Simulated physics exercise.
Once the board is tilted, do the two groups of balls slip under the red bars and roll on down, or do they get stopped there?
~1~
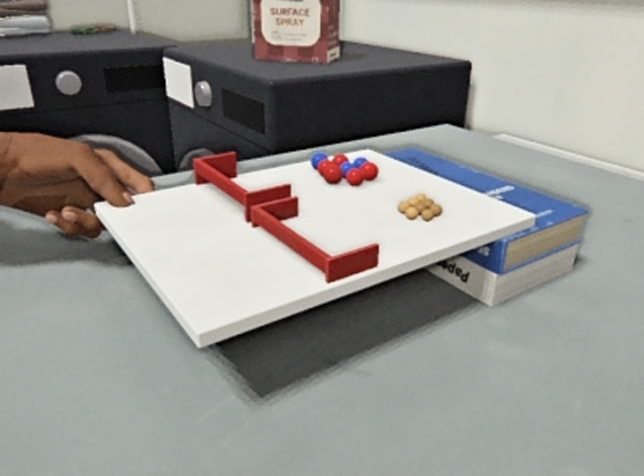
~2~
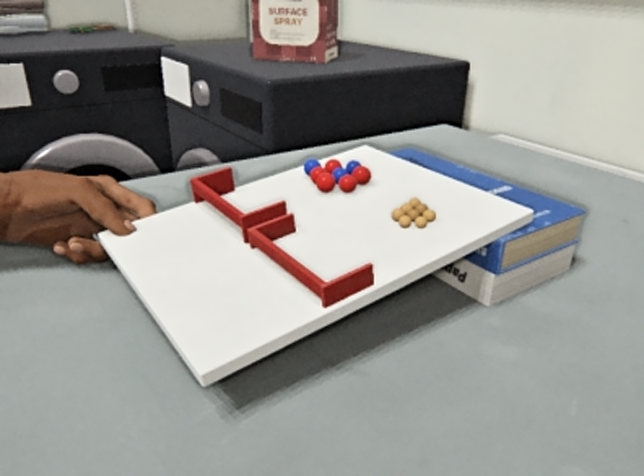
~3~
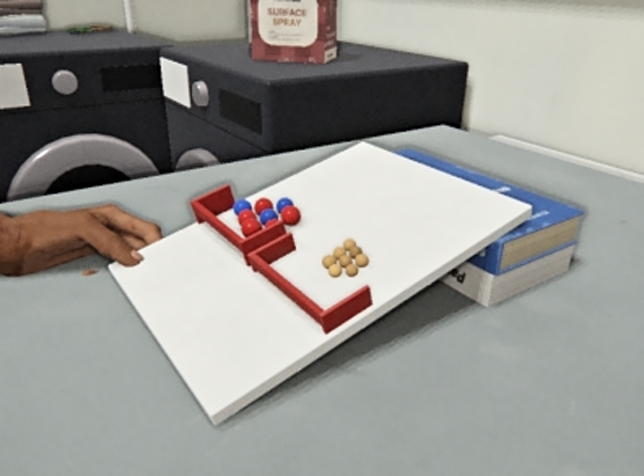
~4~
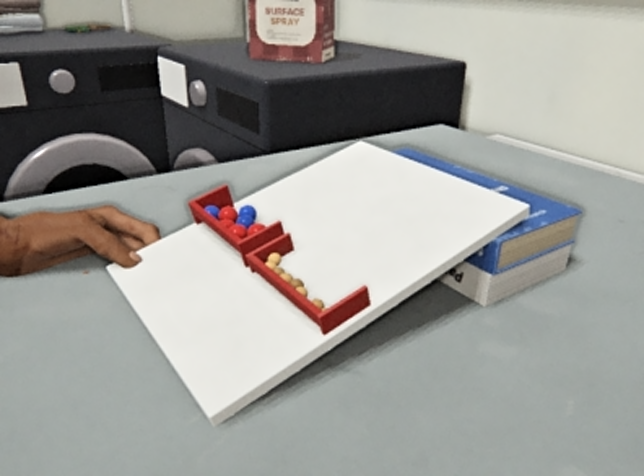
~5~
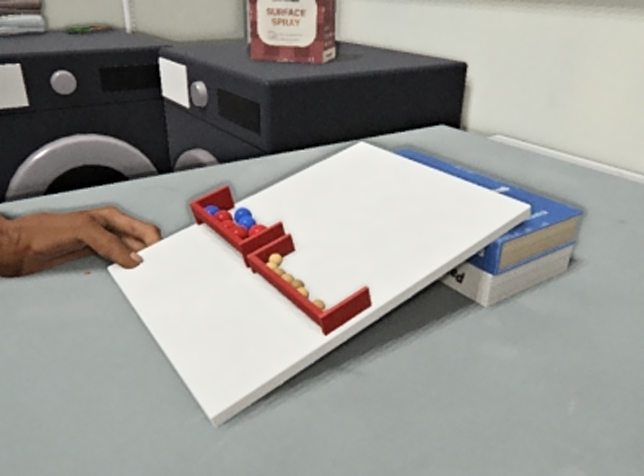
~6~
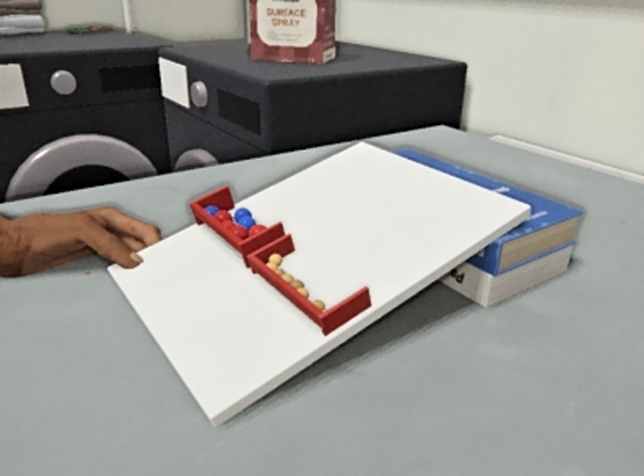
Both groups get stopped, with the tan balls held behind the nearer red bar and the red and blue ones held behind the farther one.
